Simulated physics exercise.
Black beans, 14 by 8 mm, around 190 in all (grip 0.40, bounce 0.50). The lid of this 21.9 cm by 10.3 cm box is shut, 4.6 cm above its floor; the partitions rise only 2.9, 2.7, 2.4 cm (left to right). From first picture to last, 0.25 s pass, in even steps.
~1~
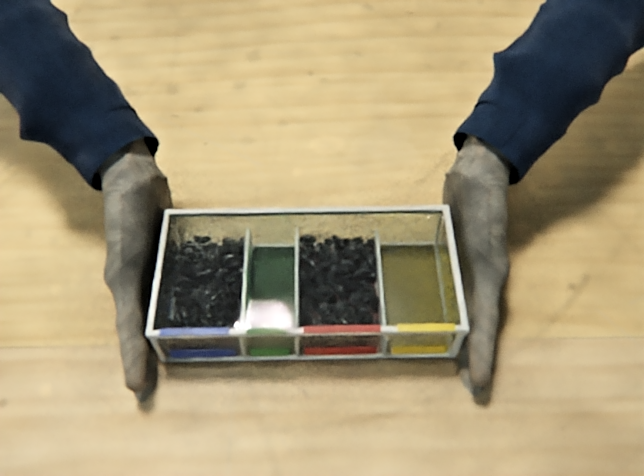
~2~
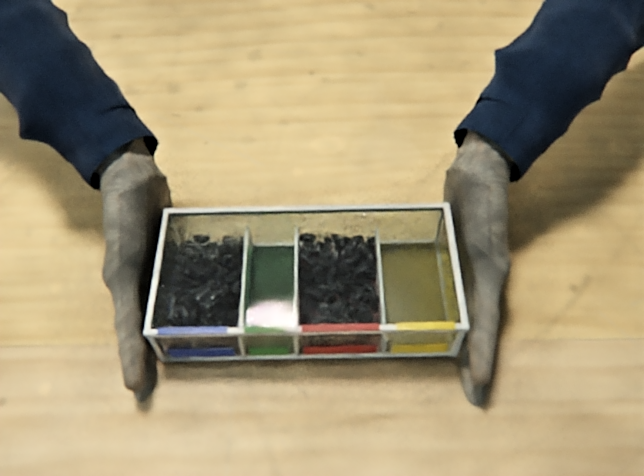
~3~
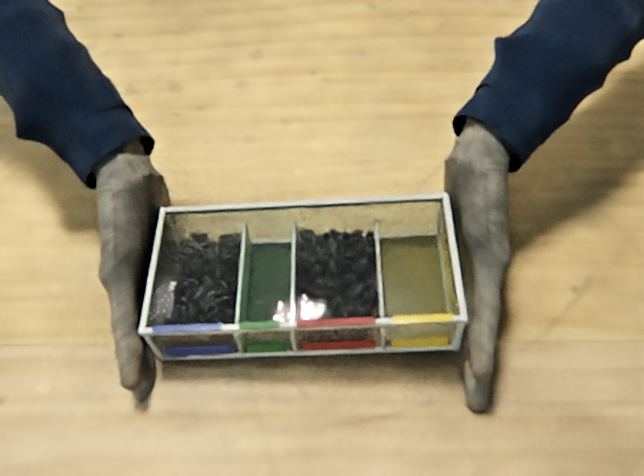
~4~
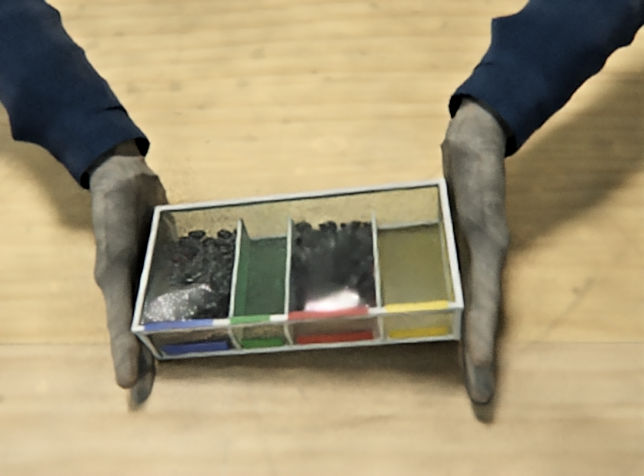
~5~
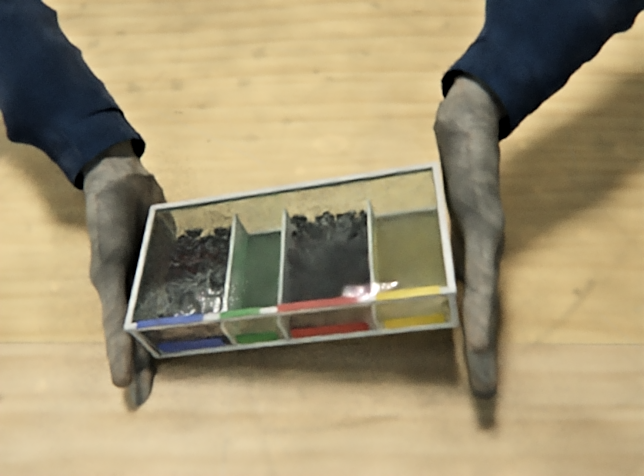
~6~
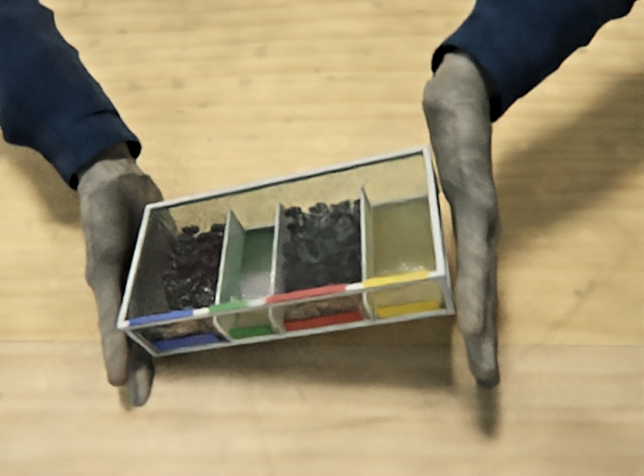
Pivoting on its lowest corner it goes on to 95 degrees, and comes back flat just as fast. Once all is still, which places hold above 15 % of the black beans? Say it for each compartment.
Red no, blue yes, green no, yellow no.
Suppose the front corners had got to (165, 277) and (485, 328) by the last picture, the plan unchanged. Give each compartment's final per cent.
Red 15; blue 30; green 5; yellow 50.
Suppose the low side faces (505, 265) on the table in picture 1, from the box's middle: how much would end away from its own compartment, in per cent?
Some 55 per cent.
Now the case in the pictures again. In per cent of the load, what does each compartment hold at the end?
Red 10; blue 85; green 5; yellow 0.
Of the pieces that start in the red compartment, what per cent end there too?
Some 20 per cent.
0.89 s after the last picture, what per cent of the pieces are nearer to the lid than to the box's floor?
Roughly 50 per cent.
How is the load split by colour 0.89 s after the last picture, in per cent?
Red 30, blue 60, green 10, yellow 0.
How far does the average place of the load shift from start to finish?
Roughly 4.0 cm.
Then, 0.89 s after the last picture, tilt 95 degrees; red 30 %, blue 60 %, green 10 %.
Then, 1.49 s after the last picture, tilt 41 degrees; red 10 %, blue 85 %, green 5 %.
Then, 2.13 s after the last picture, tilt 0 degrees; red 10 %, blue 85 %, green 5 %.
In the end, red 10 %, blue 85 %, green 5 %, yellow 0 %.
